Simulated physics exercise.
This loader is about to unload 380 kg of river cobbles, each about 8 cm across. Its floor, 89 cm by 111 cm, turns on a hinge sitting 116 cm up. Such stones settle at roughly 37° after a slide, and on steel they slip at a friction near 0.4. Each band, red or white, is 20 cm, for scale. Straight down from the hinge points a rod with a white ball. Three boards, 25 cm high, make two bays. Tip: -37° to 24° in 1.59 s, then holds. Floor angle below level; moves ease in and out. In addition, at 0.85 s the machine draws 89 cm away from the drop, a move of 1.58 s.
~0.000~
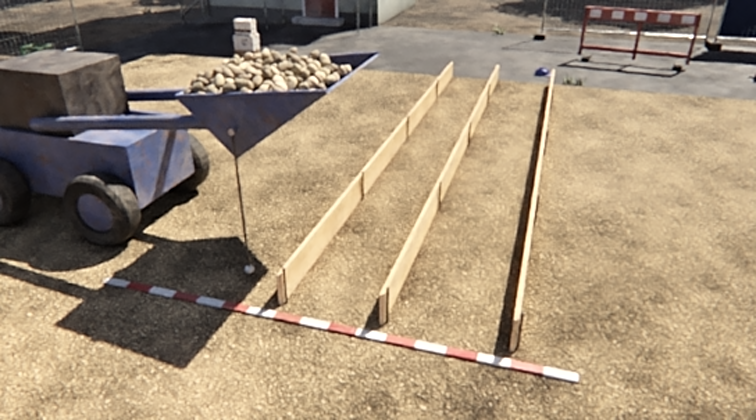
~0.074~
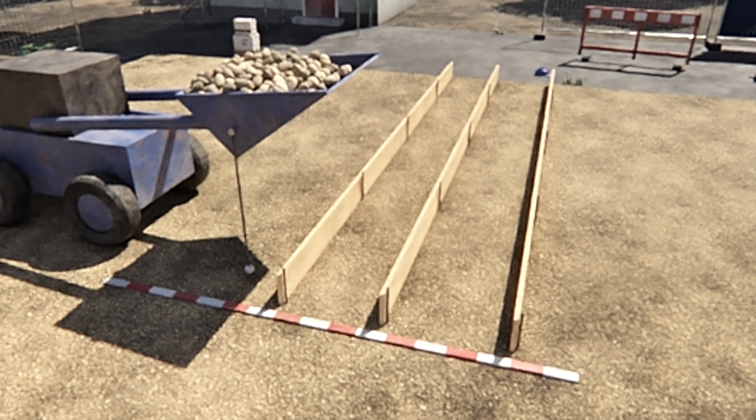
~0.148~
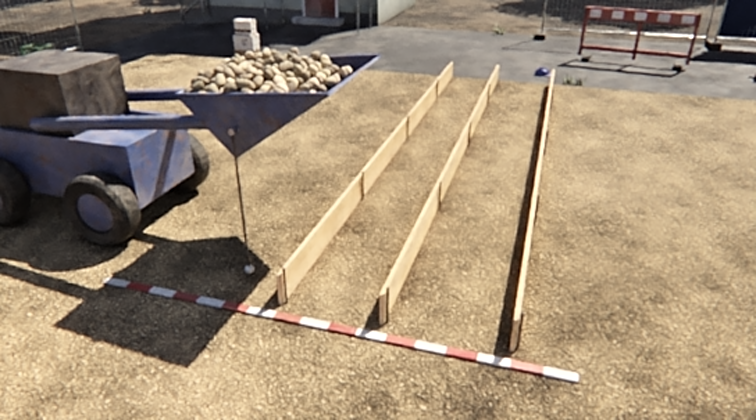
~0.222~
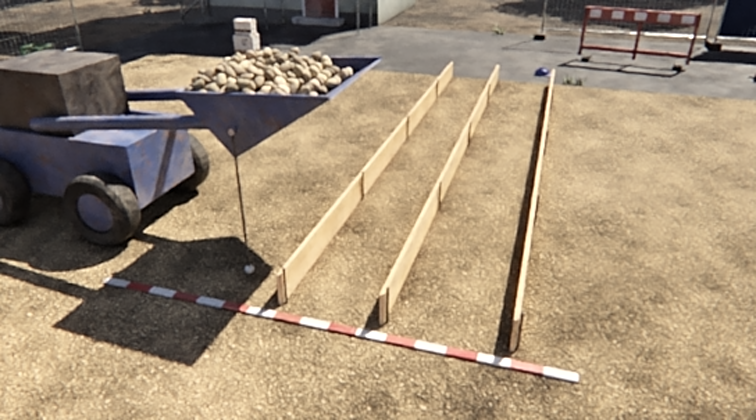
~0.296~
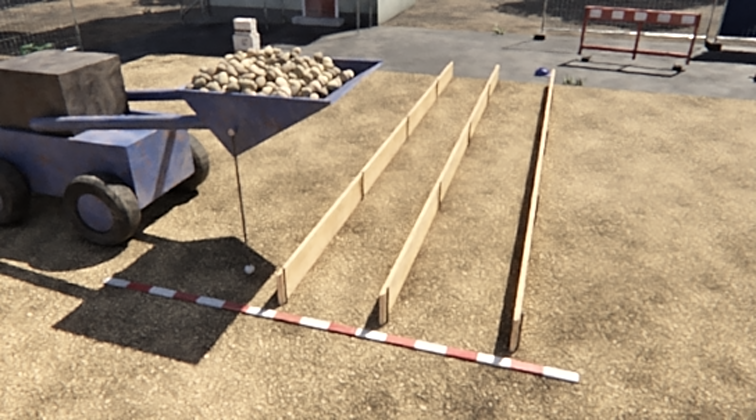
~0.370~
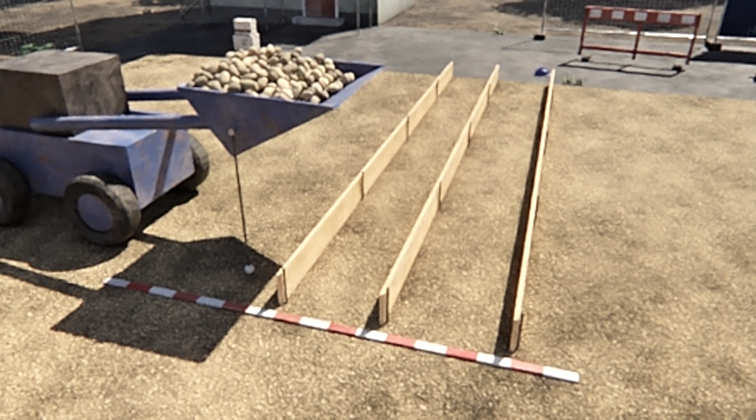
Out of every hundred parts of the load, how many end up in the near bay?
Close to 40 in a hundred.
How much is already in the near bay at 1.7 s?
About 30%.
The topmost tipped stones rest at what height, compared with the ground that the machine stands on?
Around 24 cm above it, I'd say.
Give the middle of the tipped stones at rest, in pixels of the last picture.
Resting centre: About (312, 237).
After 1.2 s the floor is at 14°; 100 % in the bucket; the foremost stones are at (331, 150).
After 1.7 s the floor is at 24°; 52 % in the bucket, 19 % short of the bays, 28 % in the near bay; the foremost stones are at (380, 251).
After 2.9 s the floor is at 24°; 0 % in the bucket, 61 % short of the bays, 39 % in the near bay; the foremost stones are at (403, 258).
After 5.4 s the floor is at 24°; 0 % in the bucket, 61 % short of the bays, 39 % in the near bay; the foremost stones are at (403, 258).
